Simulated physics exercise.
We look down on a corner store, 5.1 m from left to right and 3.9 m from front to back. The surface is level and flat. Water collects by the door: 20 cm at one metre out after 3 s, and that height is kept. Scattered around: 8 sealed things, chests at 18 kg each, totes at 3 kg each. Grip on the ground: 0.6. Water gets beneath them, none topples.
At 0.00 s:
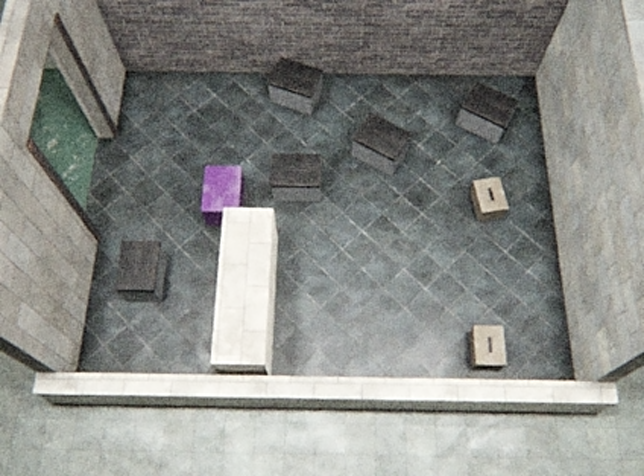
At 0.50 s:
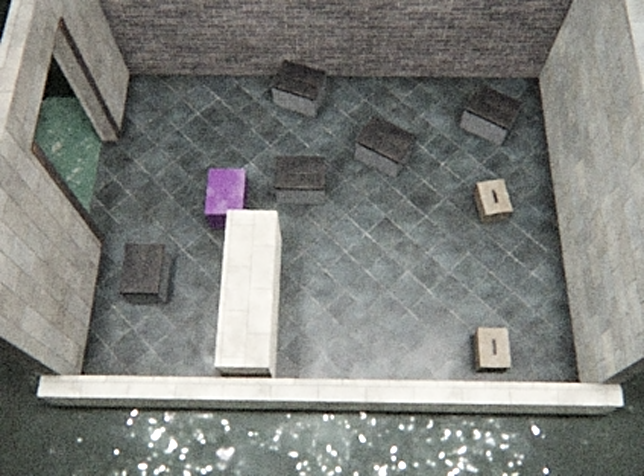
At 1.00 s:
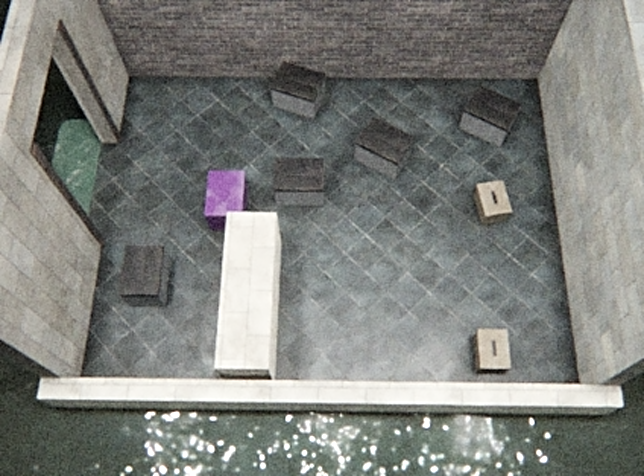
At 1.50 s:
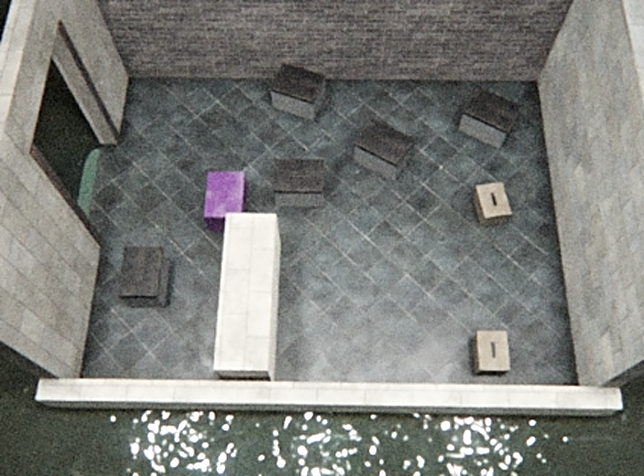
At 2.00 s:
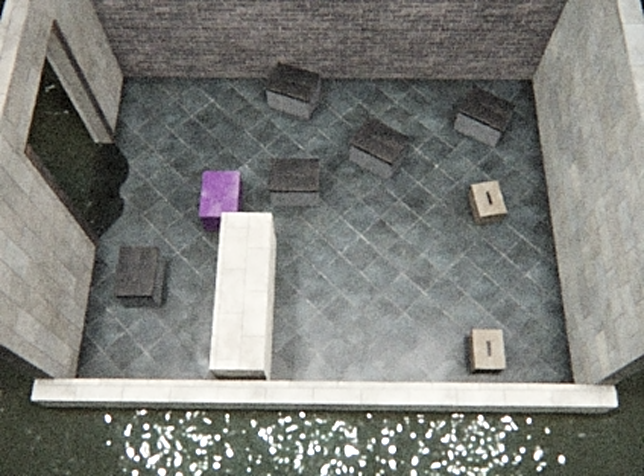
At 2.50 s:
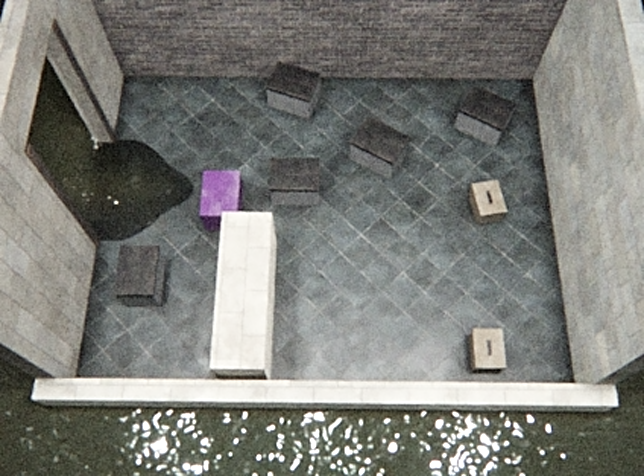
A long white block stands left of centre on the dark tiled floor of a corner store, seen from above, with grey walls around it and a doorway at left. A purple chest sits just behind the block, dark chests are scattered around, and two small tan totes stand at right. The view shifts very slightly as dark water spreads through the doorway towards the purple chest, while every object stays put.
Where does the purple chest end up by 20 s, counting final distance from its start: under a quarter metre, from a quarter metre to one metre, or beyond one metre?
Beyond one metre.
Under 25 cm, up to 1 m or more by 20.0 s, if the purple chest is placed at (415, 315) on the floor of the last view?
Well, it gets shoved far.
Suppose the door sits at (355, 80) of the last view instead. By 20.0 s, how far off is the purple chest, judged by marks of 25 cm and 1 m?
In that case the purple chest goes a long way.
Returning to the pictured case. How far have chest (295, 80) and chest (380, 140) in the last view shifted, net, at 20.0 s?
Shifts: 350 cm / 250 cm.
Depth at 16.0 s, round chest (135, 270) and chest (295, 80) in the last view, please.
Around 9 cm and 17 cm.
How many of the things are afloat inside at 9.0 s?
1.
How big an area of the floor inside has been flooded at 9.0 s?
Flooded: Near 17 m2.
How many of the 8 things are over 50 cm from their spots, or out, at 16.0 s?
By then 7.
After 4.0 s the purple chest is near (240, 193), 0.2 m from its start, aground; 0 afloat.
After 9.0 s the purple chest is near (274, 199), 0.6 m from its start, aground; 1 afloat.
After 16.0 s the purple chest is near (378, 200), 1.7 m from its start, afloat; 8 afloat.
After 20.0 s the purple chest is near (513, 279), 3.2 m from its start, afloat; 8 afloat.
